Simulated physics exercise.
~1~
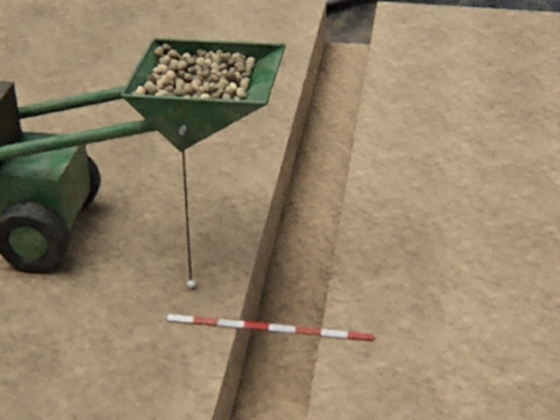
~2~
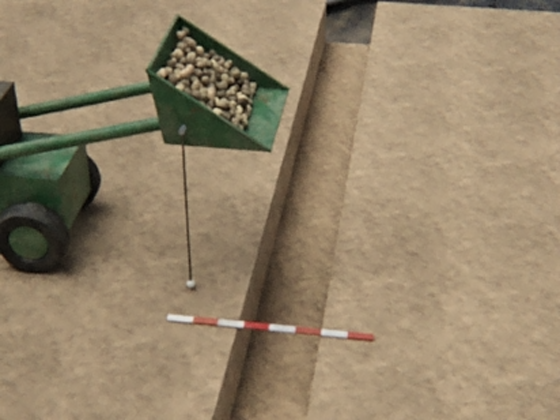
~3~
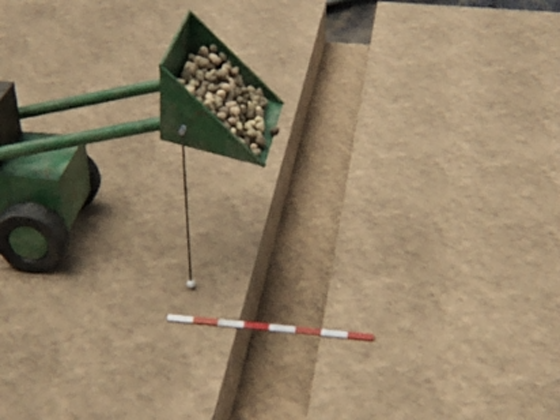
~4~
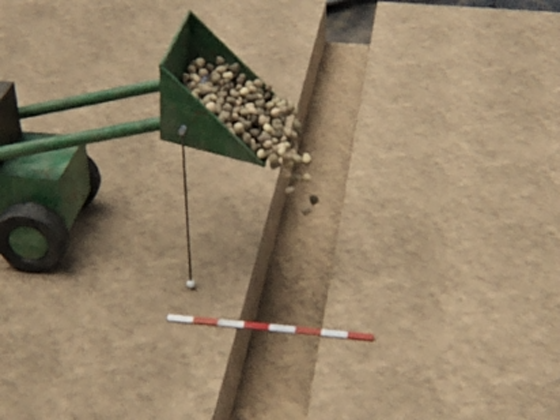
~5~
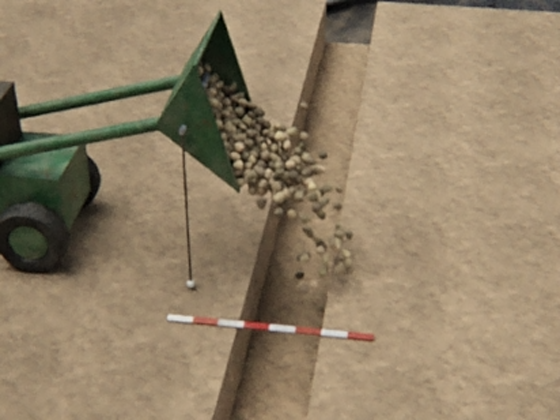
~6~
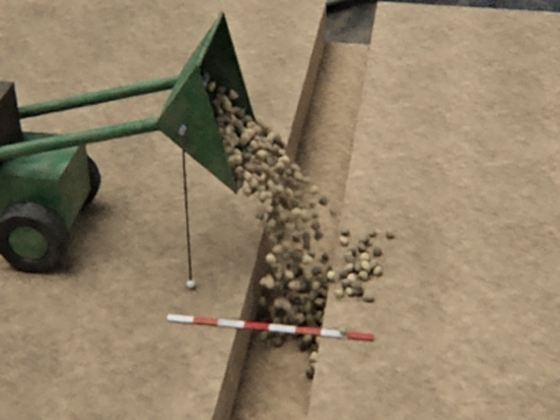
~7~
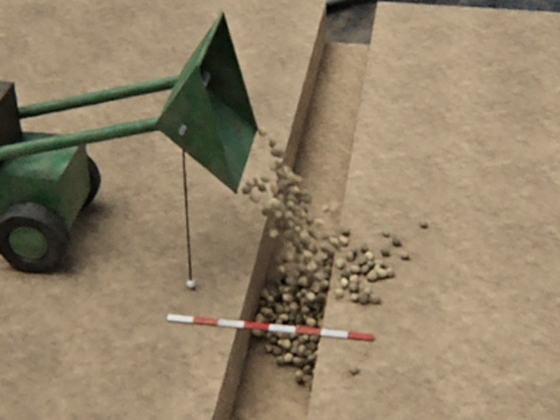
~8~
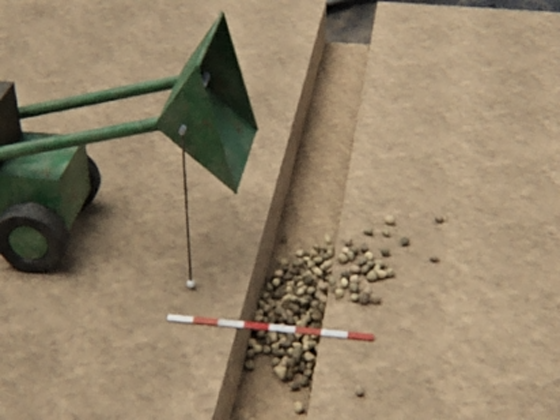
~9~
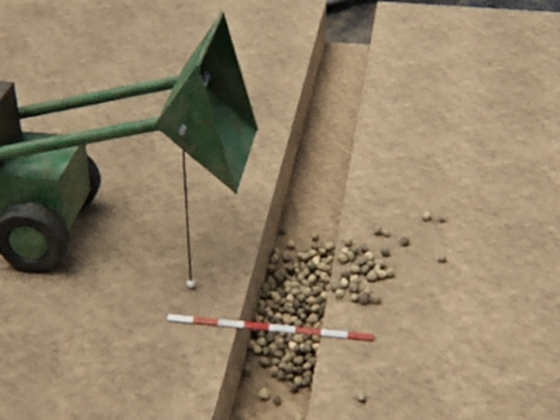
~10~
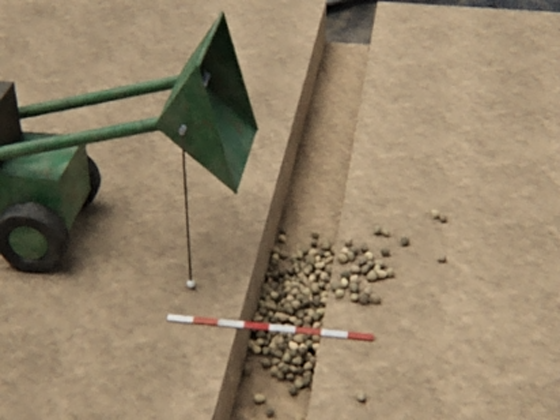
At first, a green loader on the left holds a bucket full of smooth, pale stones above sandy ground, with a white ball hanging on a line beneath it. The bucket tips forward to the right, and the stones slide toward its lower edge. A few spill over the lip, then the bucket tilts more steeply and the rest pour down into the trench beside a red and white striped rod. Some stones bounce onto the ground beyond. Finally, the bucket stays tilted and empty, most stones lie heaped in the trench, and a small scatter rests past its right edge.
